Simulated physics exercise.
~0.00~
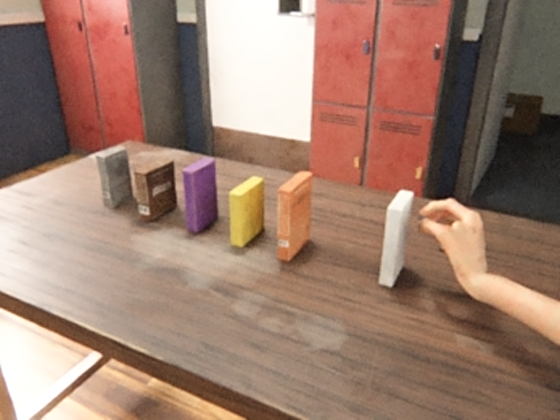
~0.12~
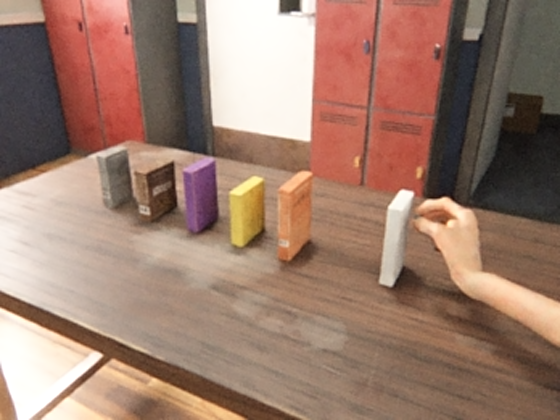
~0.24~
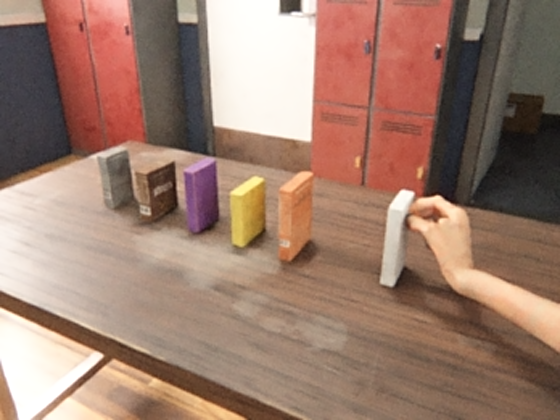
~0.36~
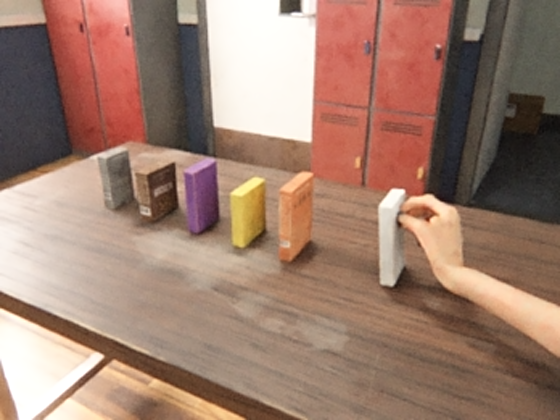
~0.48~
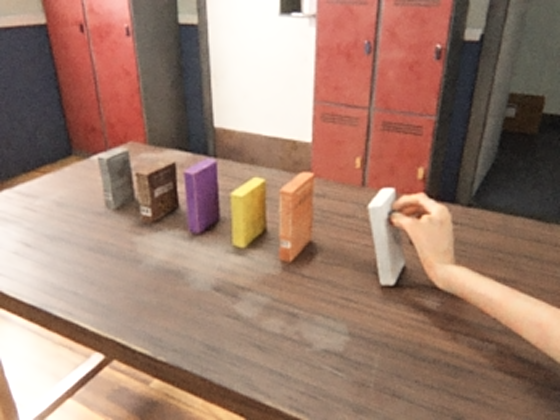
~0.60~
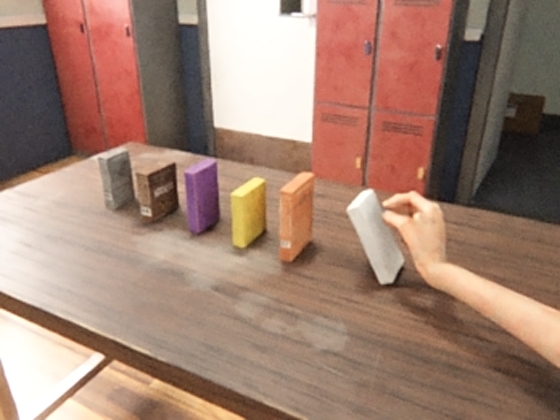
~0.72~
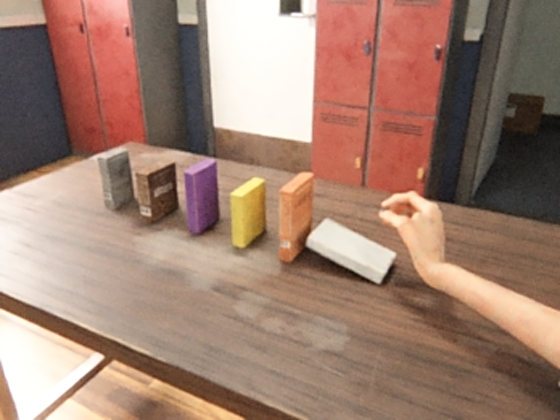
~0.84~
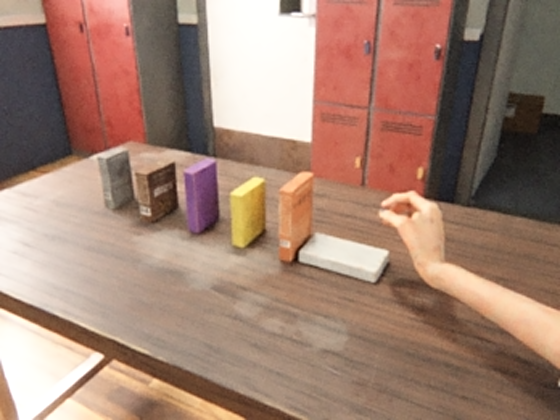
A hand tips the white block left, and it falls flat beside the upright orange packet.
